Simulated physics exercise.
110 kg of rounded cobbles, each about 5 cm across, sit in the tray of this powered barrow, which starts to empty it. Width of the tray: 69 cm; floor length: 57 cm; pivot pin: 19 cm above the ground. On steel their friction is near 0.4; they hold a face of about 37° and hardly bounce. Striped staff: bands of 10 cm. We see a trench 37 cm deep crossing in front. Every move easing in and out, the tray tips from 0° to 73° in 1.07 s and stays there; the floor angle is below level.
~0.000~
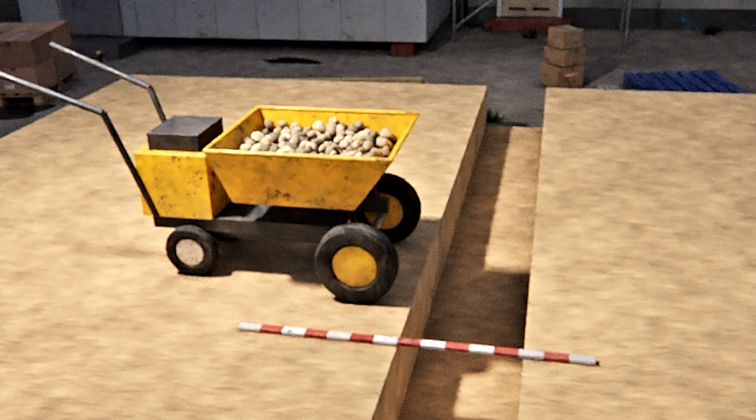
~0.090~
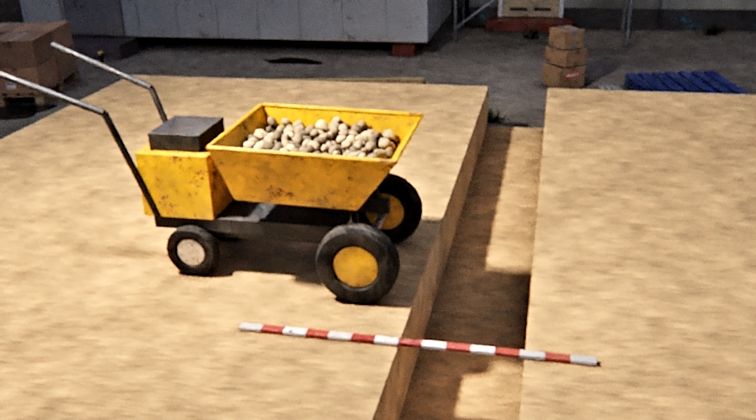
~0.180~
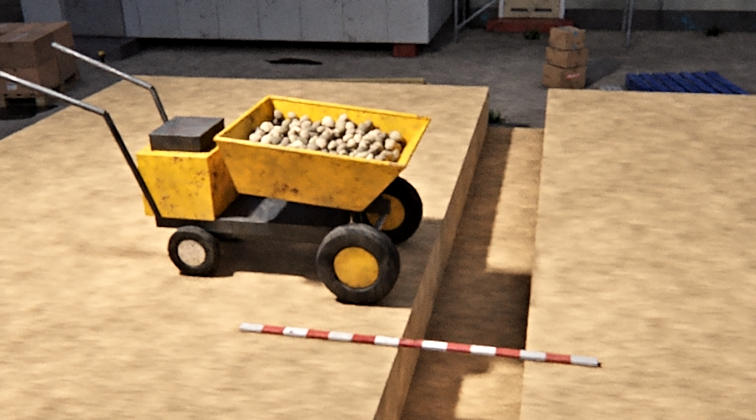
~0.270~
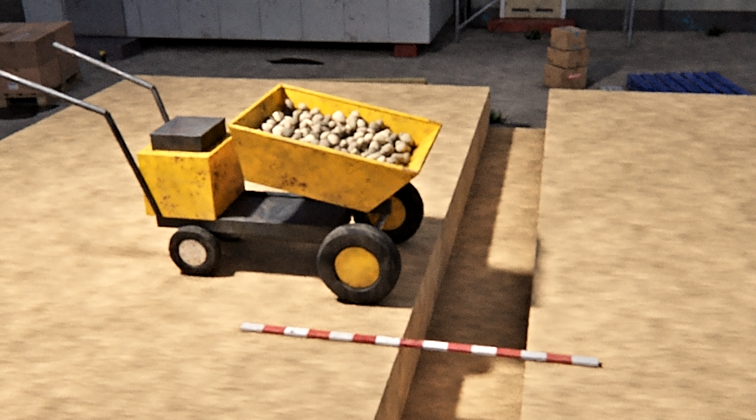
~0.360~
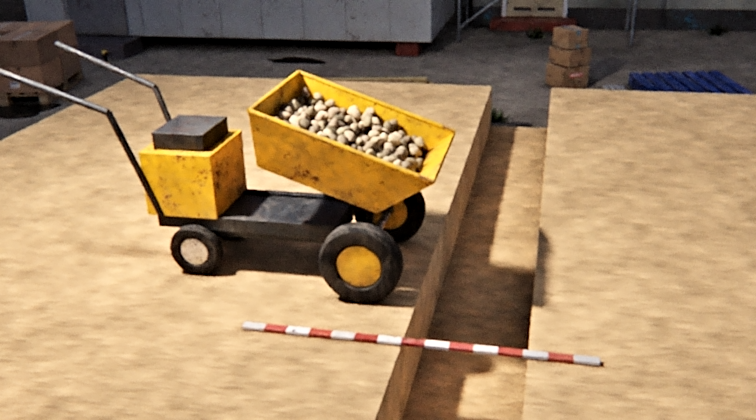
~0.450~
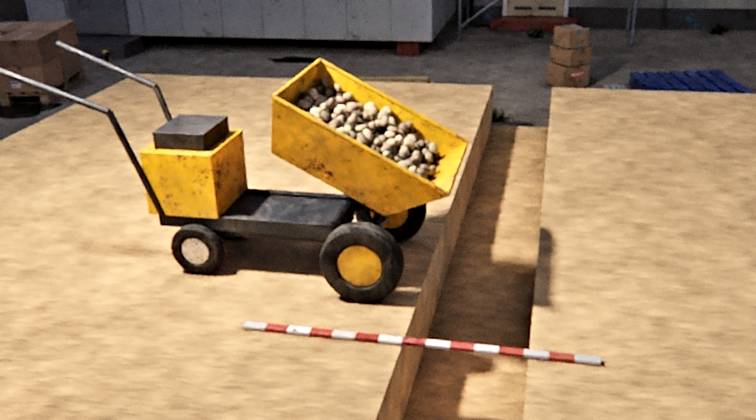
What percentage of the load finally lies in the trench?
About 66 per cent.
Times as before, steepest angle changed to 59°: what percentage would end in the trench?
Roughly 45 per cent would end in the trench.
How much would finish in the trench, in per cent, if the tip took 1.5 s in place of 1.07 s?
That works out at about 70 in a hundred.
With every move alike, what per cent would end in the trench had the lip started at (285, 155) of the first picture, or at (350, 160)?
Roughly 80 in a hundred from the first, 100 in a hundred from the second.
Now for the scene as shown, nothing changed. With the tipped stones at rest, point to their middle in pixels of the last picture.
Centre estimate: Around (518, 330).
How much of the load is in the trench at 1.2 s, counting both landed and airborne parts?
Some 25 per cent.
After 0.8 s the floor is at 61°; 100 % in the tray; the foremost stones are at (475, 217).
After 1.2 s the floor is at 73°; 59 % in the tray, 26 % in the trench, 16 % past the trench; the foremost stones are at (583, 282).
After 1.5 s the floor is at 73°; 21 % in the tray, 46 % in the trench, 34 % past the trench; the foremost stones are at (692, 284).
After 3.5 s the floor is at 73°; 0 % in the tray, 66 % in the trench, 34 % past the trench; the foremost stones are past the picture's edge.
